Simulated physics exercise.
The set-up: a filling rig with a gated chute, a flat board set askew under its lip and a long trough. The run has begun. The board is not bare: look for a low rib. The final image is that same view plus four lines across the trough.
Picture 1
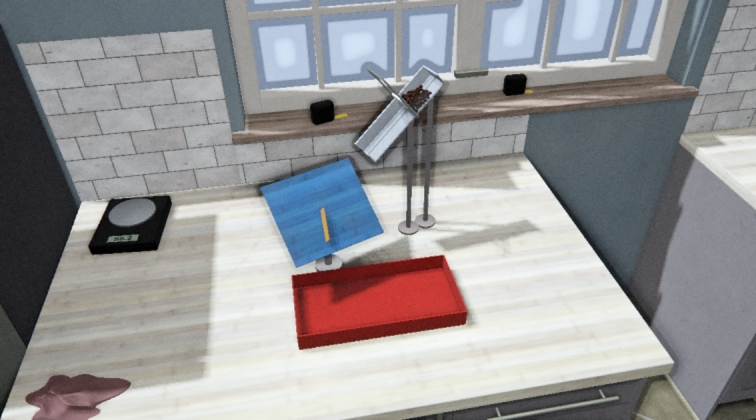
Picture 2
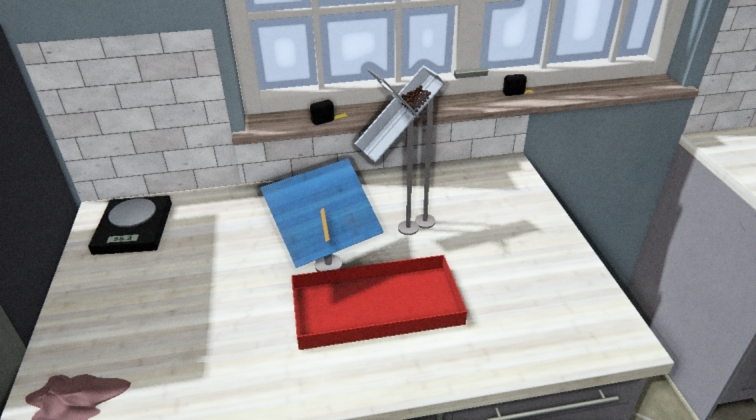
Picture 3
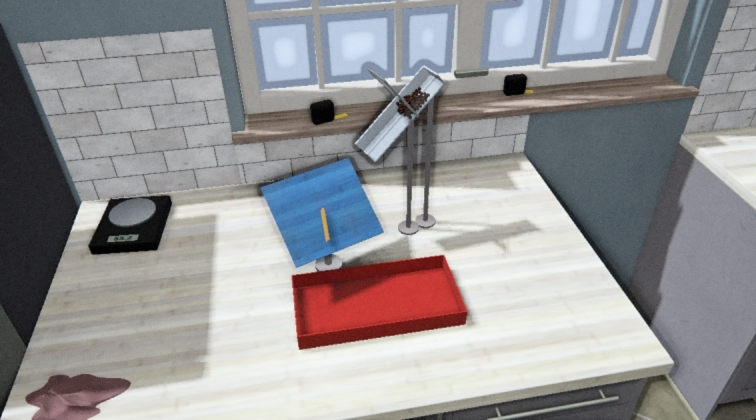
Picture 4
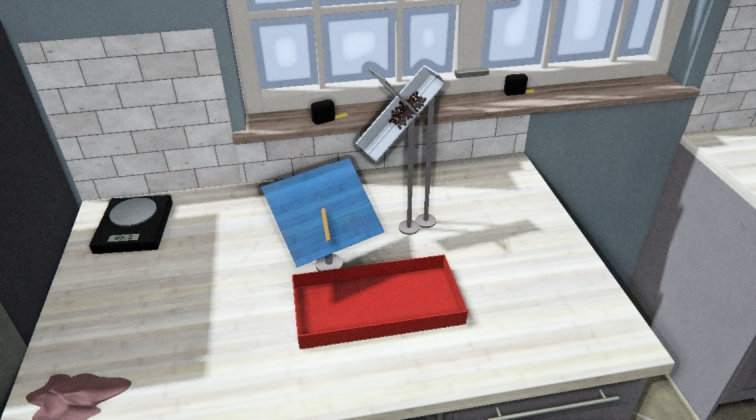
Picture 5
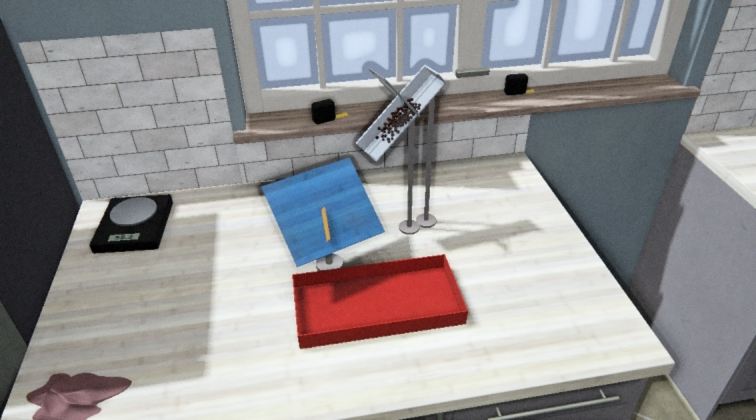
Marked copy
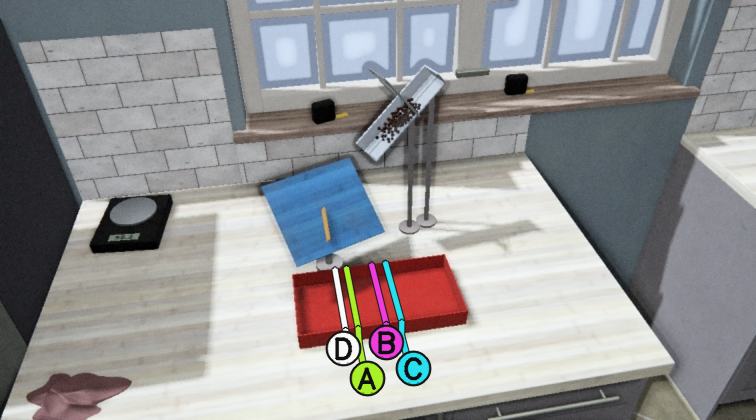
Pale wooden counter holding a tilted blue board and an empty red tray, with small brown pieces sliding down a raised grey chute.
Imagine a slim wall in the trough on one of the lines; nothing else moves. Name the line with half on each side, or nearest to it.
The answer is line A.
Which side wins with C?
The left side.
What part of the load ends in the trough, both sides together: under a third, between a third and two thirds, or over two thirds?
Over two thirds.
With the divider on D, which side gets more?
The right side.
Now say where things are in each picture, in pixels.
The first picture shows load behind the gate at (413, 99), allspice berries; lip of the chute at (370, 157), sloping fairly steeply.
The second picture shows middle of the board at (323, 208), tilted fairly steeply; middle of its low edge at (342, 249); of its high edge at (306, 172).
The third picture shows front corners of the trough at (297, 336) and (467, 311), empty; front of the load at (401, 113).
The fourth picture shows middle of the load at (405, 109); its front at (390, 121), about a third of the way to the lip; rib from (324, 208) to (329, 240).
The fifth picture shows middle of the load at (399, 117); its front at (377, 138), about two thirds of the way to the lip.
On the marked copy, line A crosses the front rim at (358, 327); line B crosses the front rim at (386, 323); line C crosses the front rim at (401, 321); line D crosses the front rim at (345, 329).
For line A, of what is caught, about two thirds on the left of the divider, about a third on the right.
For line B, of what is caught, nearly all on the left of the divider, a small part on the right.
For line C, of what is caught, nearly all on the left of the divider, a small part on the right.
For line D, of what is caught, a small part on the left of the divider, most on the right.
